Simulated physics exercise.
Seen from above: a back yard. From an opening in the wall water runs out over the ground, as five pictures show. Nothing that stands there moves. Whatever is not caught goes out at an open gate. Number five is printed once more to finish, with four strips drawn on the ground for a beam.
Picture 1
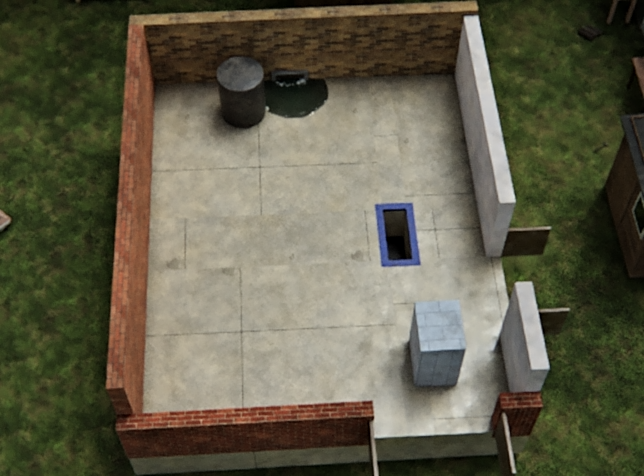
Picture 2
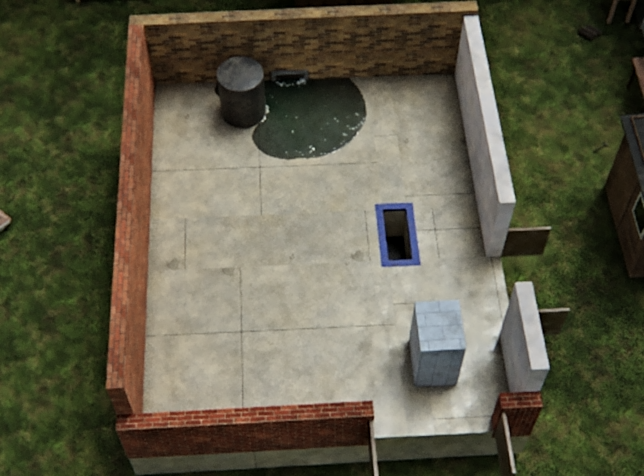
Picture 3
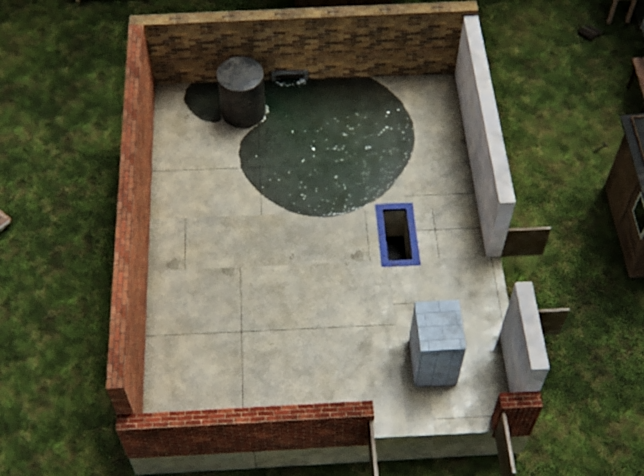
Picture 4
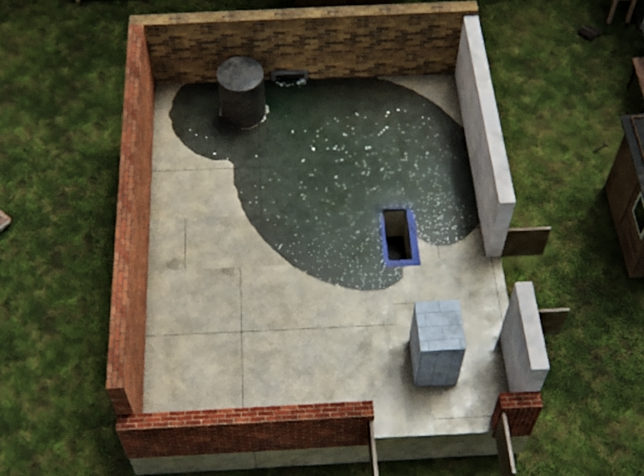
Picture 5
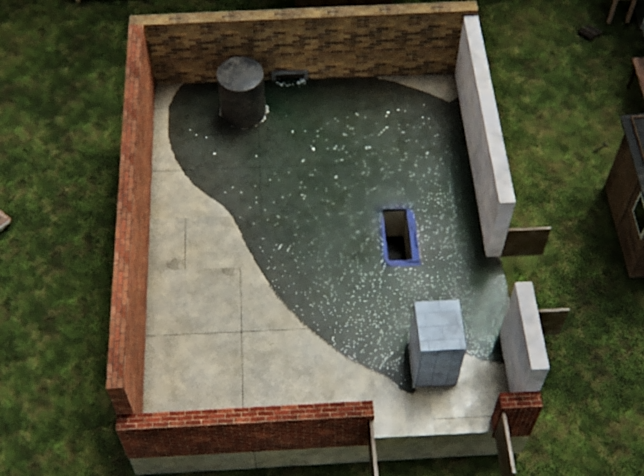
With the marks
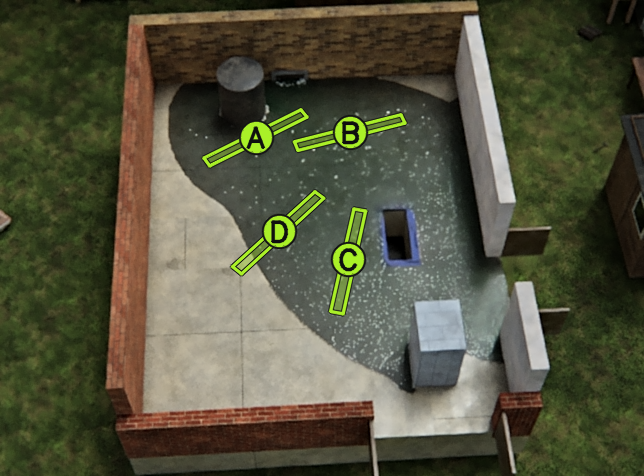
Dark water spreading from the back wall of a walled yard, passing a grey barrel, surrounding a blue-edged drain, then reaching a pale block.
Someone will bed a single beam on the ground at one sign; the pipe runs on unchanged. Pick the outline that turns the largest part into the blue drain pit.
Spot D.
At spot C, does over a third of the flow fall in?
No, it does not.
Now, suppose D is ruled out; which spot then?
That would be C.
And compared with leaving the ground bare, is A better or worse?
Worse.
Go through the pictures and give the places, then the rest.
Outfall at (290, 76); blue drain pit at (397, 234); open gate at (431, 420); open gate at (493, 294); water covers 3 % of the ground and shows as far out as (325, 99); blue drain pit still dry.
Water covers 9 % of the ground and shows as far out as (319, 152); blue drain pit still dry.
Water covers 21 % of the ground and shows as far out as (355, 205); blue drain pit still dry.
Water covers 38 % of the ground and shows as far out as (355, 285); blue drain pit taking water.
Water covers 56 % of the ground and shows as far out as (407, 379); blue drain pit taking water.
On the marked copy, A from (206, 161) to (303, 113); B from (296, 146) to (402, 118); C from (336, 312) to (359, 210); D from (237, 270) to (319, 195).
Choosing A, about 15 % of the stream runs into the blue drain pit, about 85 % out by the gates.
Choosing B, about 16 % of the stream runs into the blue drain pit, about 84 % out by the gates.
Choosing C, about 22 % of the stream runs into the blue drain pit, about 78 % out by the gates.
Choosing D, about 32 % of the stream runs into the blue drain pit, about 68 % out by the gates.
